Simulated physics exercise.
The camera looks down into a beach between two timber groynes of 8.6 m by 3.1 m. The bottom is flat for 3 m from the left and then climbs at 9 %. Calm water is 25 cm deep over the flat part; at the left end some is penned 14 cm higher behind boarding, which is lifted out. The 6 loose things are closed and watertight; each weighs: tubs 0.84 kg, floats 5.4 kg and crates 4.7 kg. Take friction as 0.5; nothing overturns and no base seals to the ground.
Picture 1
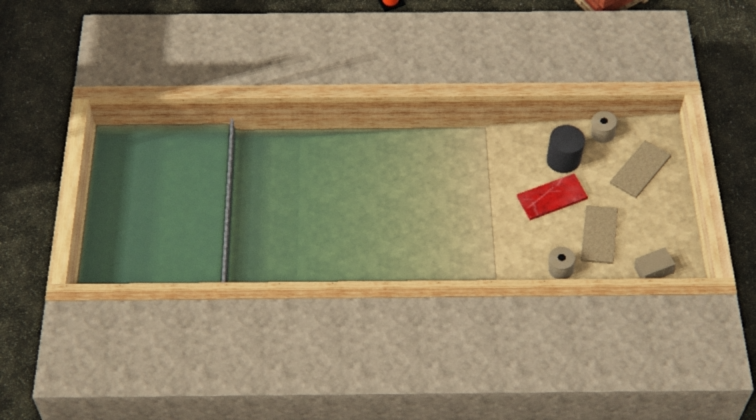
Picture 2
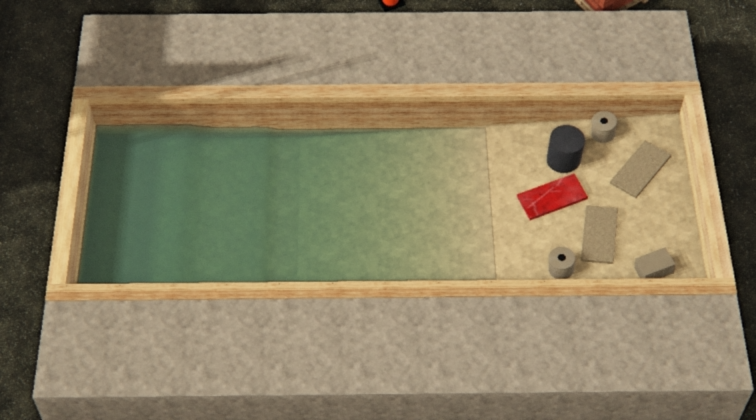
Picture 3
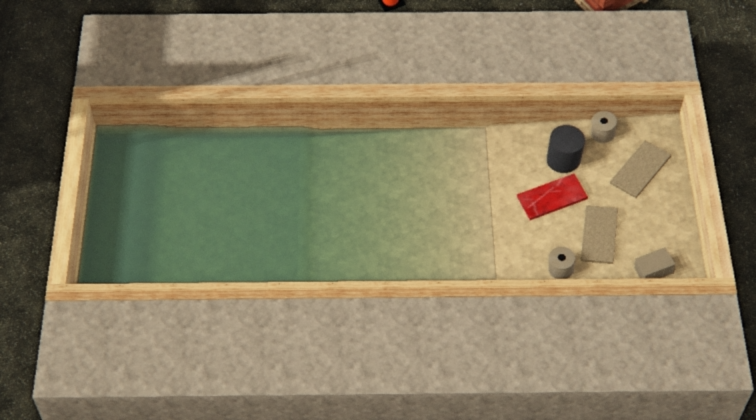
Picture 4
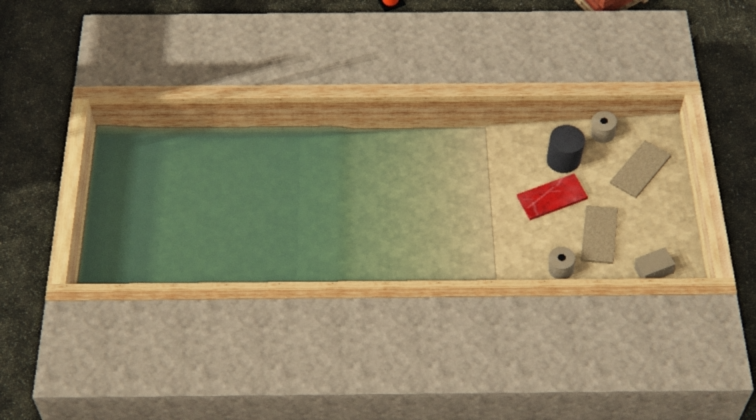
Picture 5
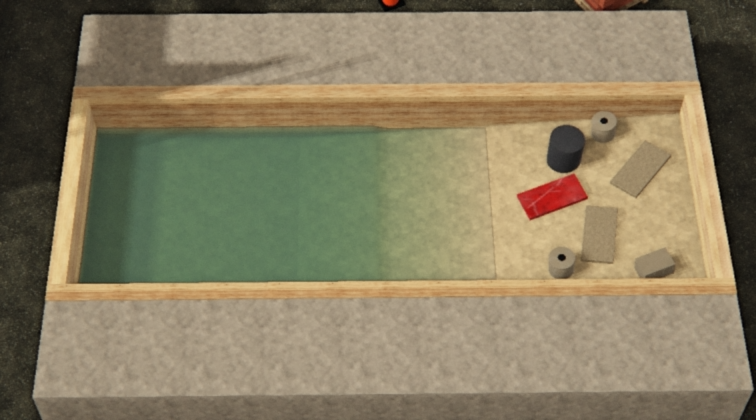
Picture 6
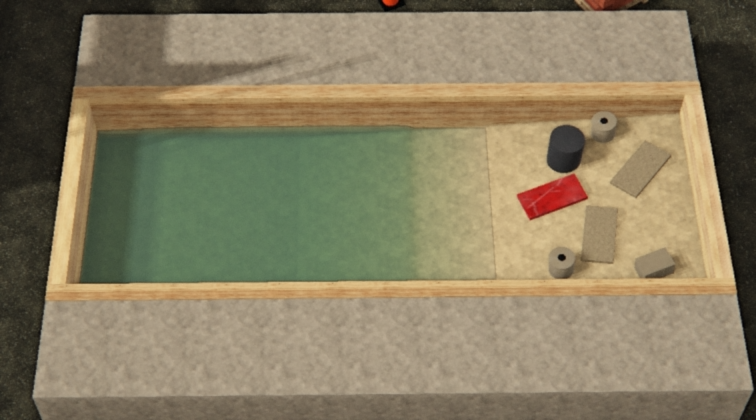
The water penned behind a thin barrier at the left surged rightward once the barrier was lifted out, its darker edge spreading toward the sand, while the red block and the other objects stayed still.
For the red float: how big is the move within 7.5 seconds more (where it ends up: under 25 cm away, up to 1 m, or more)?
The red float gets carried off.
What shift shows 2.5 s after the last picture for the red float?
Roughly 0 cm by then.
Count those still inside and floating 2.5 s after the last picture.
At that moment 2.
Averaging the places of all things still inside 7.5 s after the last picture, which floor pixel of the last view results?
Around (487, 218).
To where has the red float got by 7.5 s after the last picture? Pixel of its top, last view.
At about (372, 178).
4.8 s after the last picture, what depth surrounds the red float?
About 5 cm.
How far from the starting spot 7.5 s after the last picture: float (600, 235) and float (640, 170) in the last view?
In turn: 250 cm, 0 cm.
Then, 0.6 s after the last picture the red float is near (553, 195), 0.0 m from its start, aground; 0 afloat.
Then, 2.5 s after the last picture the red float is near (555, 194), 0.0 m from its start, afloat; 2 afloat.
Then, 4.8 s after the last picture the red float is near (496, 191), 0.8 m from its start, afloat; 4 afloat.
Then, 7.5 s after the last picture the red float is near (372, 178), 2.6 m from its start, afloat; 4 afloat.
